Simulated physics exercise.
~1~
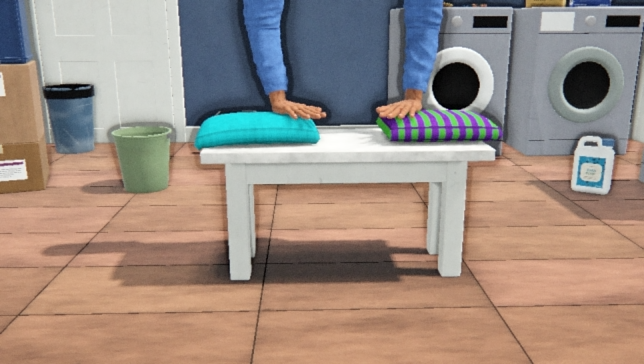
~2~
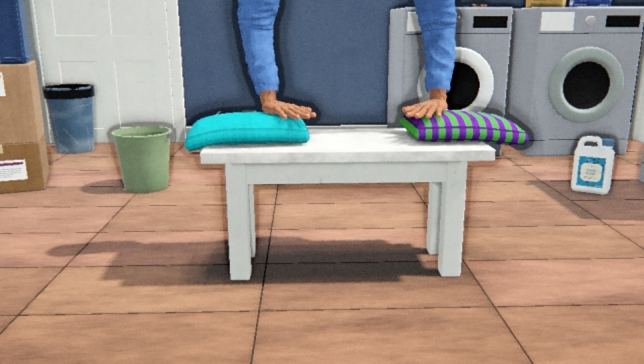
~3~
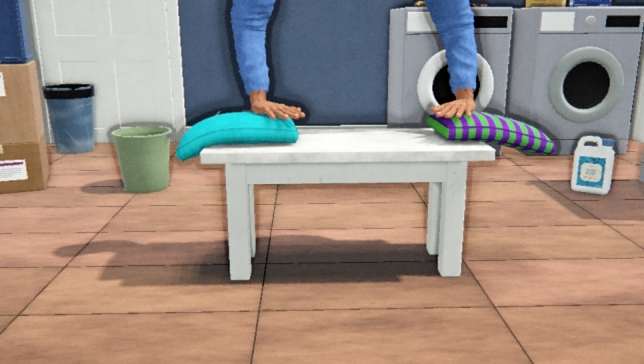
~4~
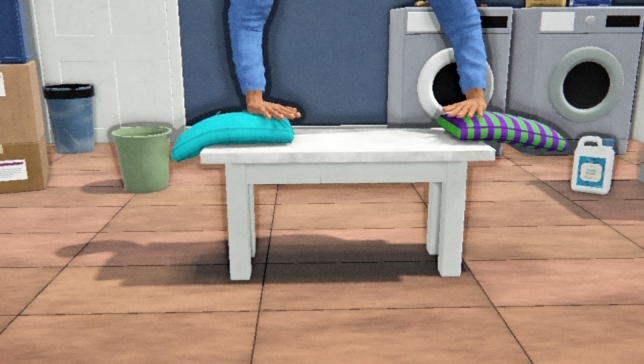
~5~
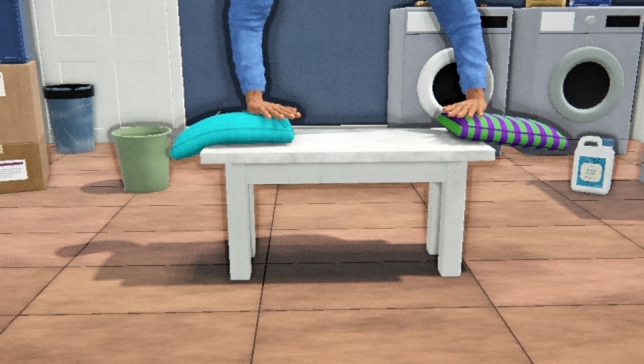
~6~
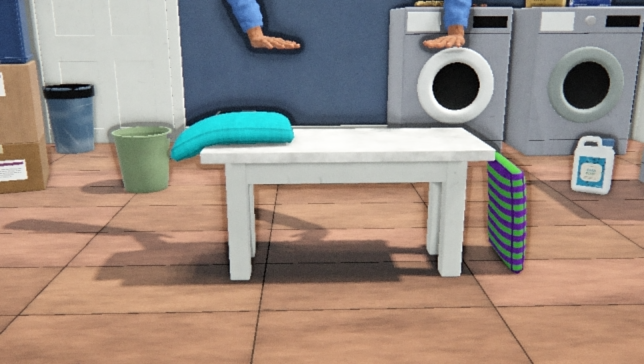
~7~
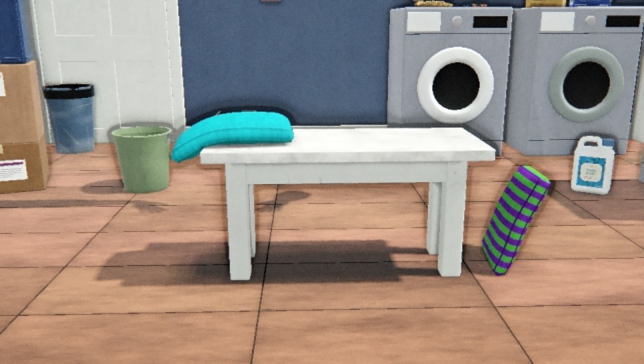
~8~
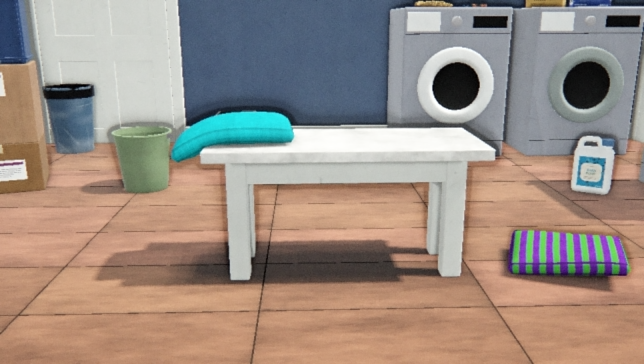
At the start, a turquoise pillow and a purple and green striped pillow rest on a white table in a laundry room, with a hand pressing on each. The hands slide the pillows apart, the turquoise one to the left and the striped one to the right, until both hang over the ends. Then the hands lift and withdraw upward out of view. The striped pillow tips off the right end and drops upright to the floor beside the table. It leans, topples to the right and settles flat on the tiles, while the turquoise pillow stays on the table, drooping over the left edge.
